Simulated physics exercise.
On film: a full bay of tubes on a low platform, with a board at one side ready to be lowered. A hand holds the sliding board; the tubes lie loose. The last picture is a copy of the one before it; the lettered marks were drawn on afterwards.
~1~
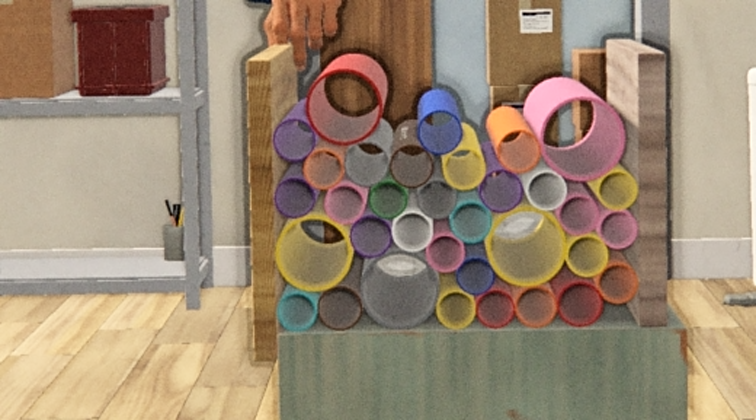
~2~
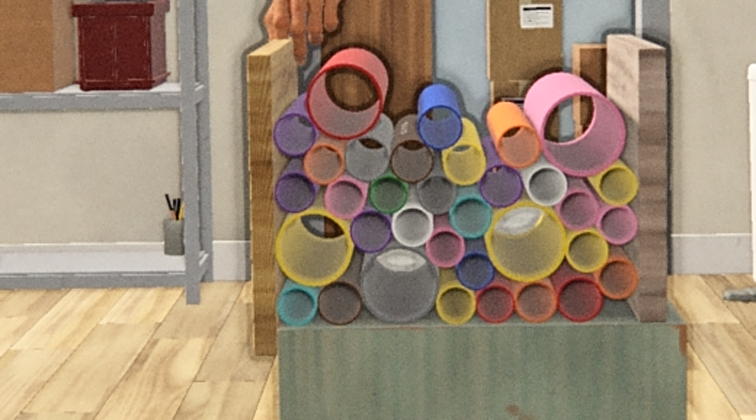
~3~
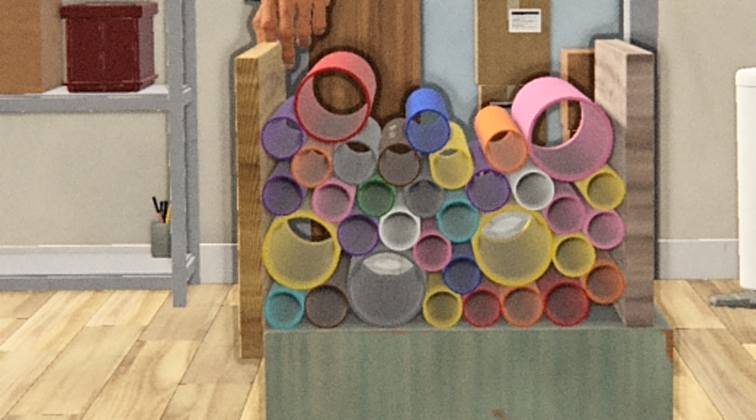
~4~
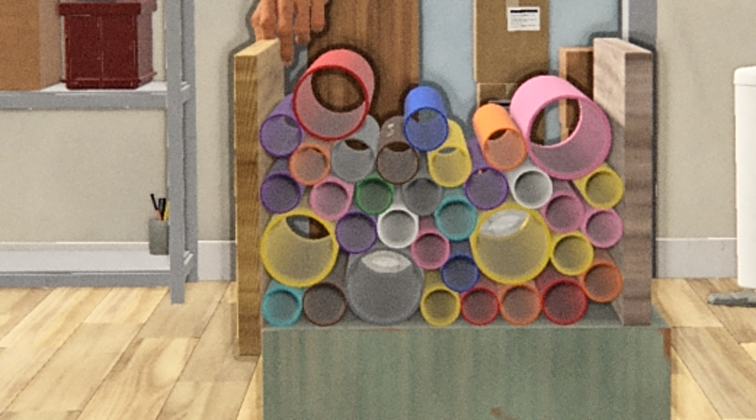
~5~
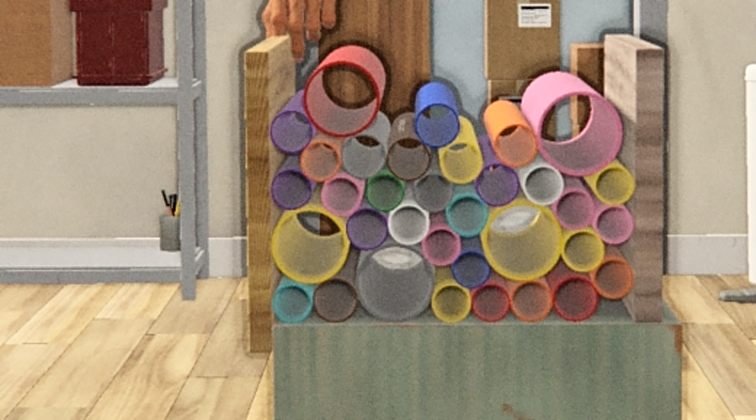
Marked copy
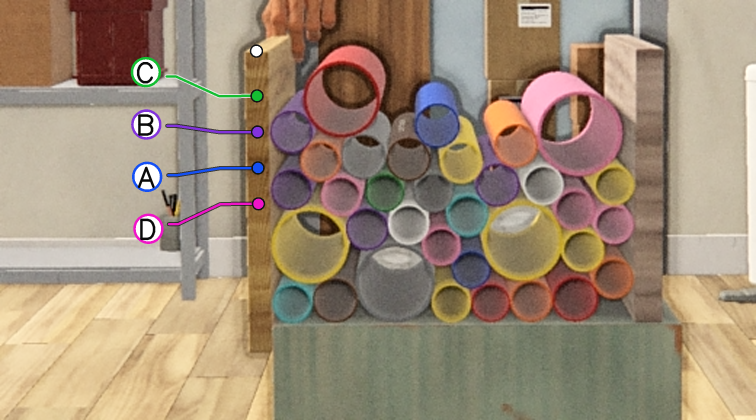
A hand rests on the left board beside a full stack of loose, colourful, motionless tubes.
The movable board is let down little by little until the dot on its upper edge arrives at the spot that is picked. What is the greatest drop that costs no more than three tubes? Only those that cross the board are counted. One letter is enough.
The answer is mark D.
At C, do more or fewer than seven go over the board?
At C, fewer than seven.
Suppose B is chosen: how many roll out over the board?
The count is none.
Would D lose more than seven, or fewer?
At D, fewer than seven.
On the marked copy, A at (258, 168); B at (257, 132); C at (257, 96); D at (258, 204); the white dot at (256, 51).
Taking D. A third of the way, top of the board (270, 125).
Two thirds of the way, top of the board (271, 203).
When it is over, top of the board (271, 203), one out over the board.
As for the rest, A none out over the board; B none out over the board; C none out over the board.
